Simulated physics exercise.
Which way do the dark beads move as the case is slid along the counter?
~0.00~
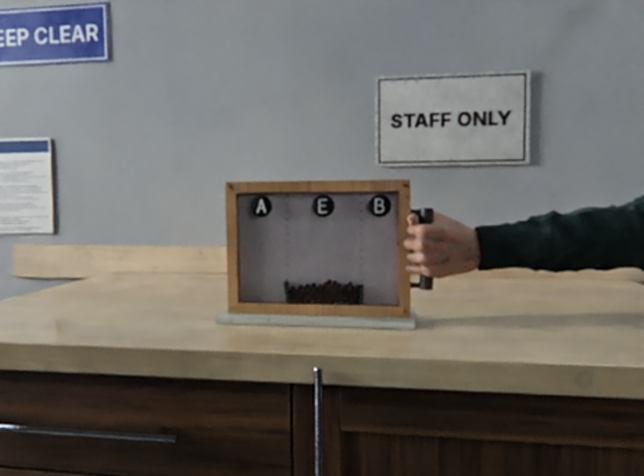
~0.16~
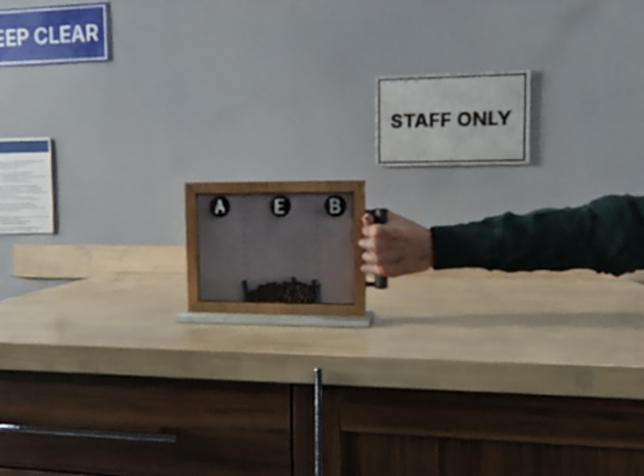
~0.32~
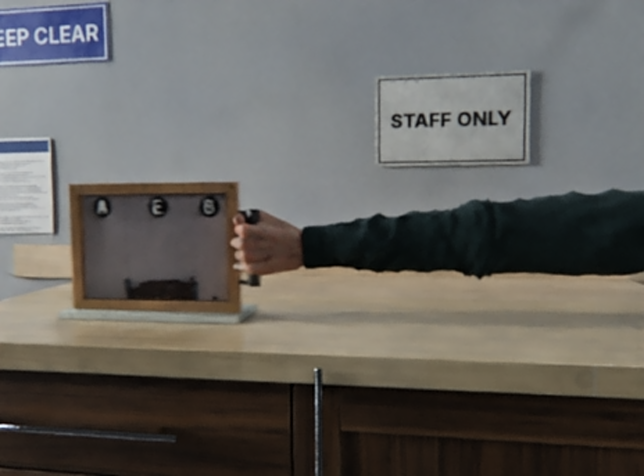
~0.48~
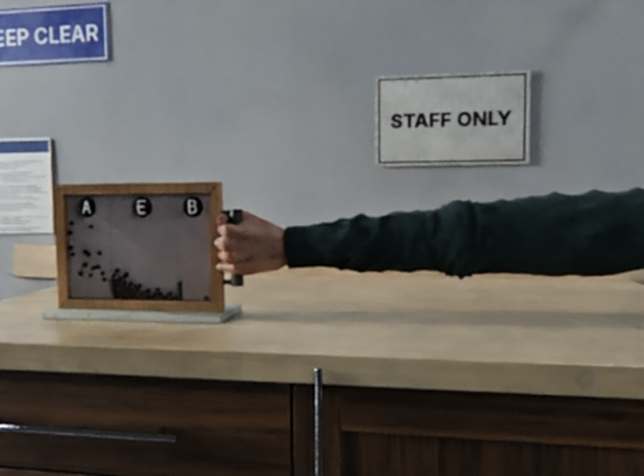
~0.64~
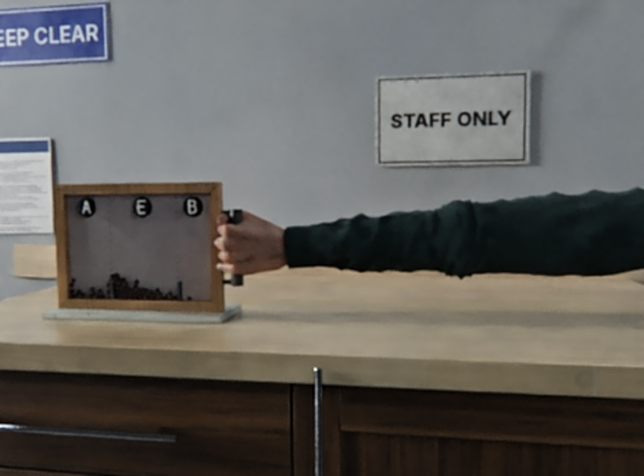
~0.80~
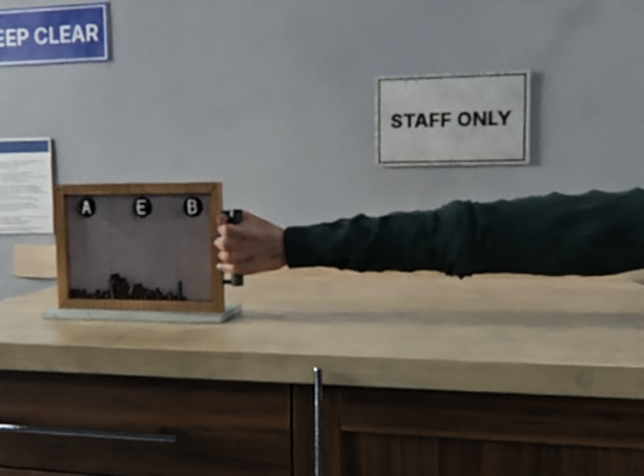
The dark beads move to the left, and some spill toward the strip marked A.
